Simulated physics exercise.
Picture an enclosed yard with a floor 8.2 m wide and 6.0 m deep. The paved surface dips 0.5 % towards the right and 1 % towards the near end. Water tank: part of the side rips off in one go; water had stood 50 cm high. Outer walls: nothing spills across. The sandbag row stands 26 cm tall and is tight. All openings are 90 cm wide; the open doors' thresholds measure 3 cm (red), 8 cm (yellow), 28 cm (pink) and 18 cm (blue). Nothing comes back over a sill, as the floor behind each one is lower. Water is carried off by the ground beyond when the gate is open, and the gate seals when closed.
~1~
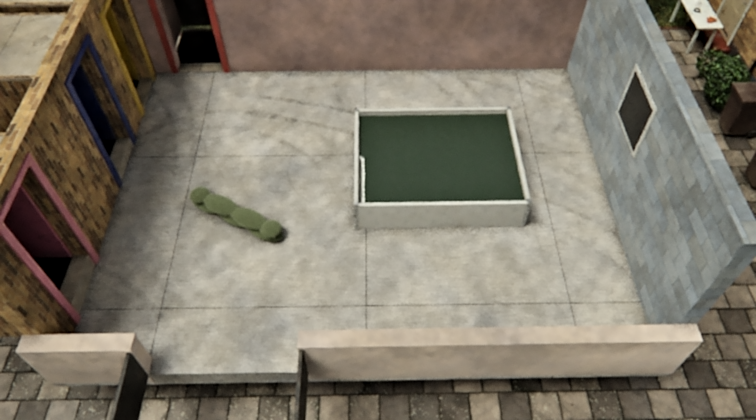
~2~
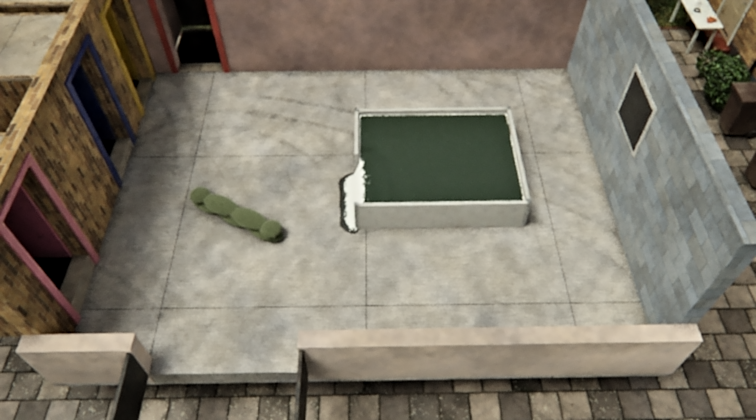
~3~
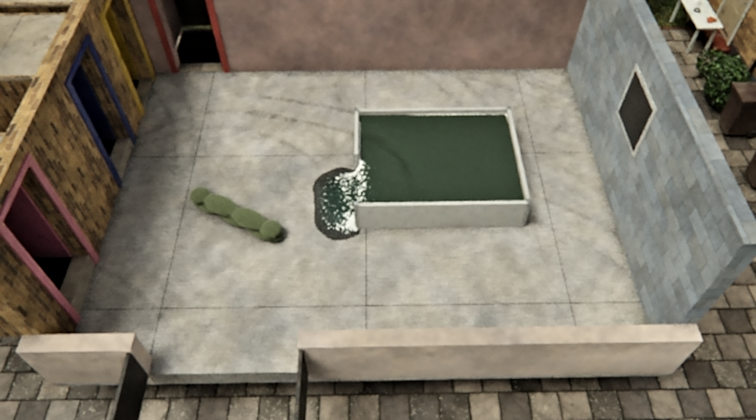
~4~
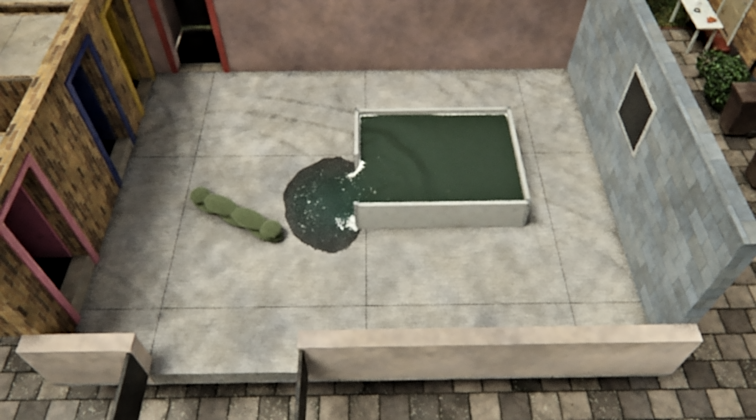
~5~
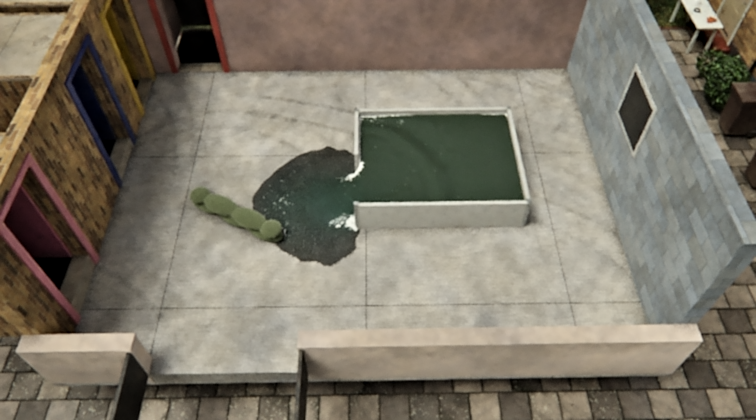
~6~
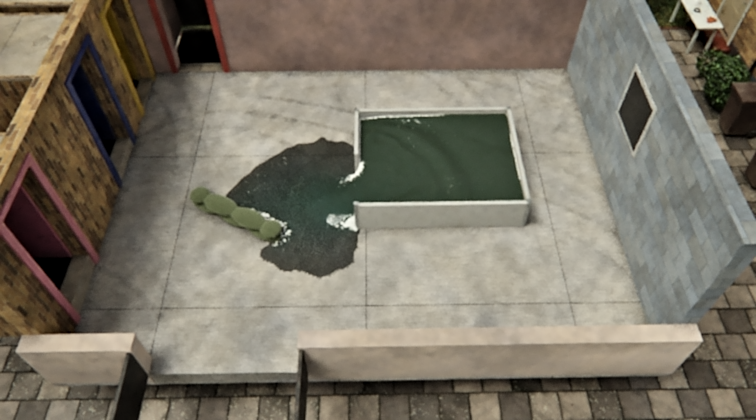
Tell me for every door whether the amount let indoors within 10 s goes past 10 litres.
In the end red door: More than stated; yellow door: More than stated; pink door: Less than stated; blue door: Less than stated.
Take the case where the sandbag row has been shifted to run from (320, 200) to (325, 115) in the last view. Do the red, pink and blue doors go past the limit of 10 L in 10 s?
Against that limit: Red under, pink not over, blue not over.
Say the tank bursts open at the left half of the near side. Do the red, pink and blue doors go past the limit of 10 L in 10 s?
The red door comes out less than that, the pink door less than that and the blue door less than that.
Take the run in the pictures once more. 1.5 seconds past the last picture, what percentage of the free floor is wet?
25 %.
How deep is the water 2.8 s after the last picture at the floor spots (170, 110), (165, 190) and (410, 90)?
Close to 8, 2 and 0 centimetres.
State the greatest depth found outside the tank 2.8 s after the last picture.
Up to near 28 cm.
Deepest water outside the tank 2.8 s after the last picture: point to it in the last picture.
Near (156, 76).
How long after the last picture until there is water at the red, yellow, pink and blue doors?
So, red at 2.4 s, then yellow at 1.6 s, pink at 2.8 s, and blue at 0.9 s.
Then, 0.7 s after the last picture water covers 15 % of the floor and is deepest (28 cm) near (277, 220); red door not reached, yellow door not reached, pink door not reached, blue door not reached.
Then, 1.5 s after the last picture water covers 25 % of the floor and is deepest (28 cm) near (287, 229); red door not reached, yellow door not reached, pink door not reached, blue door 14 cm at the sill, 0 L in.
Then, 2.8 s after the last picture water covers 35 % of the floor and is deepest (28 cm) near (156, 76); red door 13 cm at the sill, 5 L in, yellow door 17 cm at the sill, 7 L in, pink door not reached, blue door 14 cm at the sill, 0 L in.
Then, 5.3 s after the last picture water covers 45 % of the floor and is deepest (16 cm) near (287, 229); red door 11 cm at the sill, 139 L in, yellow door 12 cm at the sill, 67 L in, pink door 7 cm at the sill, 0 L in, blue door 9 cm at the sill, 0 L in.
Then, 9.3 s after the last picture water covers 65 % of the floor and is deepest (10 cm) near (287, 229); red door 7 cm at the sill, 230 L in, yellow door 6 cm at the sill, 80 L in, pink door 2 cm at the sill, 0 L in, blue door 6 cm at the sill, 0 L in.
